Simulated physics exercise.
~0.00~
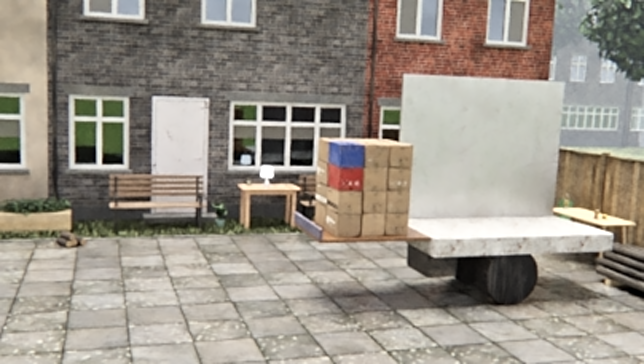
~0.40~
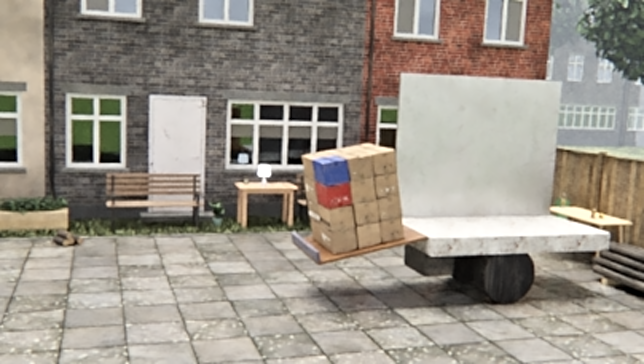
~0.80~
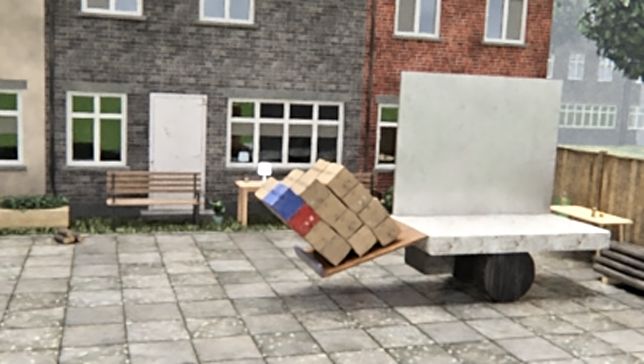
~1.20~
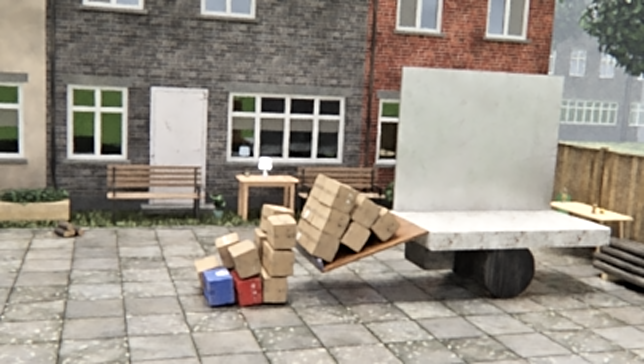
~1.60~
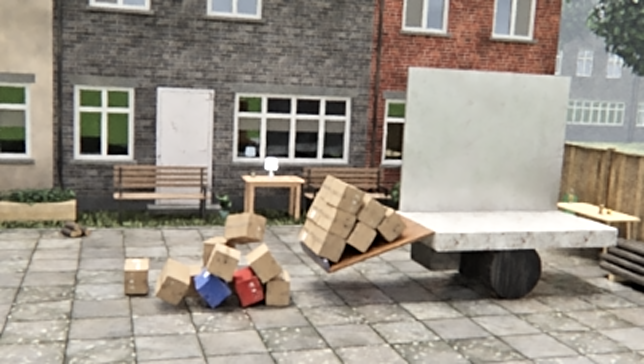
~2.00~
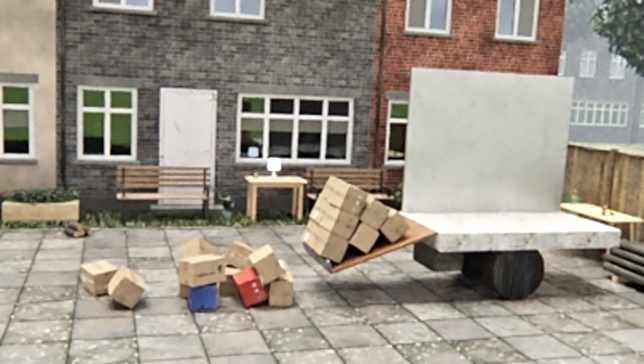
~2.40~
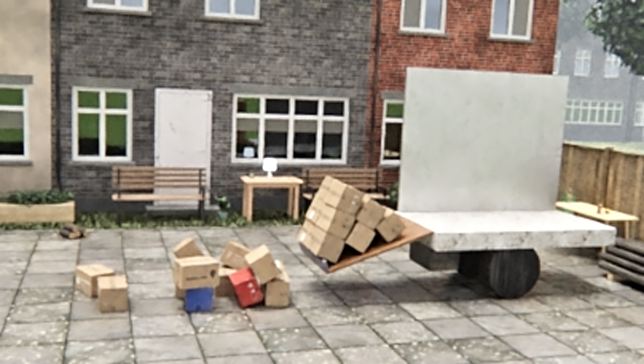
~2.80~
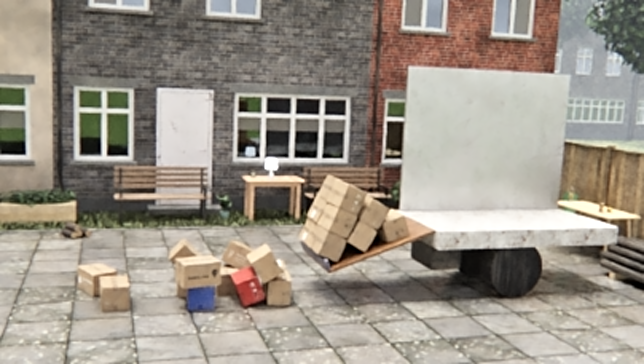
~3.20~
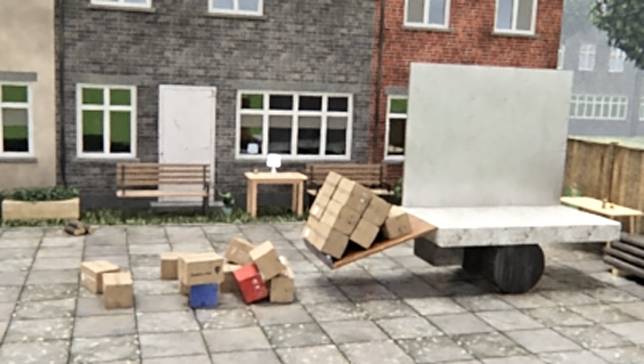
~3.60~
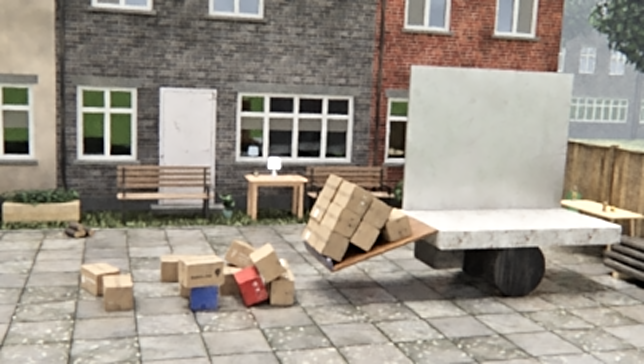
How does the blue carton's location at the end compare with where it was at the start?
At the start the blue carton is at the top of the stack on the raised platform. At the end it lies on the paving, lower down and to the left of the platform, among the other fallen cartons.
